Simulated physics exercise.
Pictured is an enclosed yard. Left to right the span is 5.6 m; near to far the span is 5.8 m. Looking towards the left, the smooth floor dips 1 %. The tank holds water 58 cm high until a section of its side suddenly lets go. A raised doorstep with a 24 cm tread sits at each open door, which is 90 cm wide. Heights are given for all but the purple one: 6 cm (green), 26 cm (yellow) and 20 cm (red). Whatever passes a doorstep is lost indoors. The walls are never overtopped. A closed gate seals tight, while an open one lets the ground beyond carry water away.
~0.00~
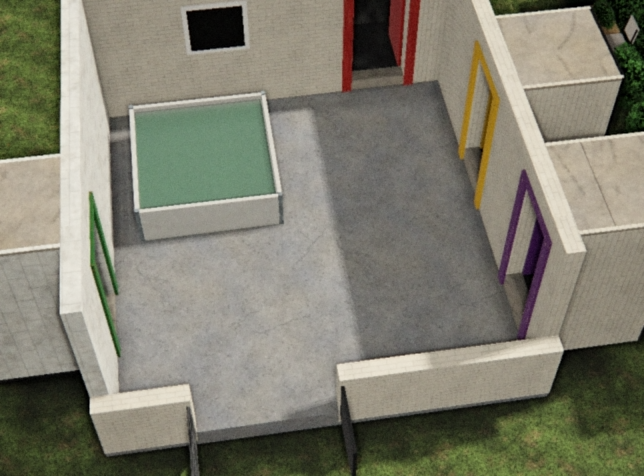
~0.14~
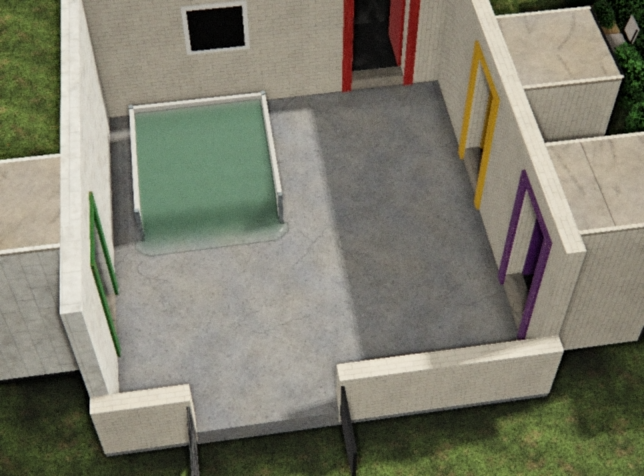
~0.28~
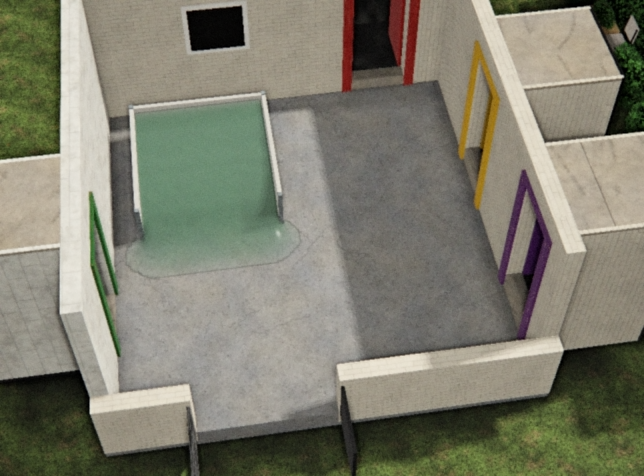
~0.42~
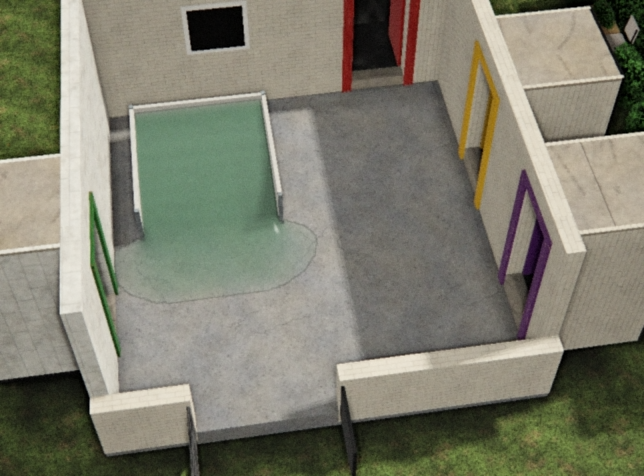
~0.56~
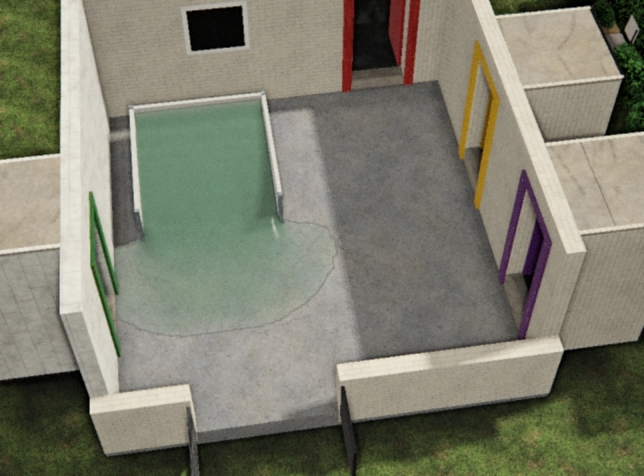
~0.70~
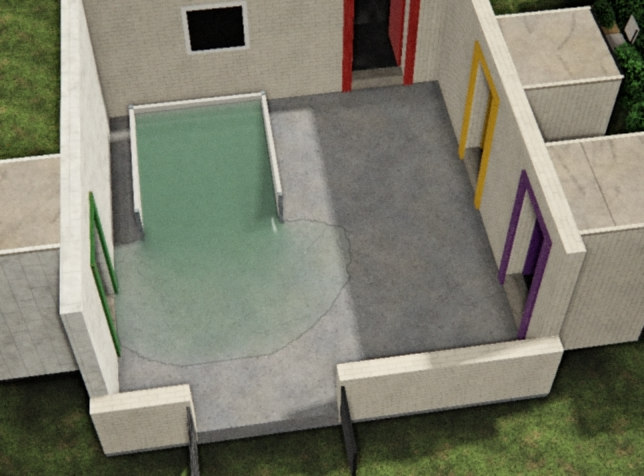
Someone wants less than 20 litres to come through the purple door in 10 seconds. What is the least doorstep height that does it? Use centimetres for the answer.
It needs to be around 7 cm high.
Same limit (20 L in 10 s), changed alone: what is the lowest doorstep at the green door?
At green, about 13.5 cm.
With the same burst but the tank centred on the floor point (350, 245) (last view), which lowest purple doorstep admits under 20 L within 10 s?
A height near 21 cm.
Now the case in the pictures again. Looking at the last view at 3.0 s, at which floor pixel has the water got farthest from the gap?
Lab note: Front tip approx. at (530, 369).
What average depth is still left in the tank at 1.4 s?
Around 31 cm on average.
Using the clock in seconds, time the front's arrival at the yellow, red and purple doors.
The yellow door at 4.5 seconds, the red door at 7.5 seconds, the purple door at 3.2 seconds.
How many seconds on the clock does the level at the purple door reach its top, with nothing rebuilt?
Crest at t of about 4.0 s.
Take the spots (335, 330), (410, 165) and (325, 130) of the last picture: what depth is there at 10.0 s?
That's 5, 2 and 2 cm, in the order given.
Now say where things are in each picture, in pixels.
The first picture shows still water, 58 cm deep, in the tank at (203, 153); the purple door at (522, 269) is dry.
In the second picture, water pours out at (211, 222) and has run 0.3 m, to (147, 251); about 7 cm deep outside, 58 cm at the back.
In the third picture, the gap is at (212, 223), the front 0.7 m out at (153, 273); the back of the tank holds 58 cm.
In the fourth picture, the gap is at (212, 224), the front 1.2 m out at (158, 299); the back of the tank holds 58 cm.
In the fifth picture, the gap is at (212, 224), the front 1.8 m out at (182, 330); the back of the tank holds 57 cm.
In the sixth picture, the front is at (180, 360), 2.2 m from the gap at (212, 224); 6.1 m2 of floor is wet, 51 cm left at the back; 2.6 m in a straight line remain to the purple door at (522, 269).
After 1.4 s water covers 40 % of the floor, deepest (37 cm) near (121, 426); it has not reached the purple door.
After 3.0 s water covers 45 % of the floor, deepest (30 cm) near (121, 426); it has not reached the purple door.
After 10.0 s water covers 100 % of the floor, deepest (8 cm) near (229, 105); 4 cm at the purple door, 0 litres in over its 26 cm doorstep.
At the purple door as built, the water arrived by 3.3 s and peaked near 11 cm at 4.0 s.
With a doorstep of 5.5 cm, 36 litres would have come in within the 10 s; with 7.5 cm, 14 litres. So under 20 litres takes about 7 cm.
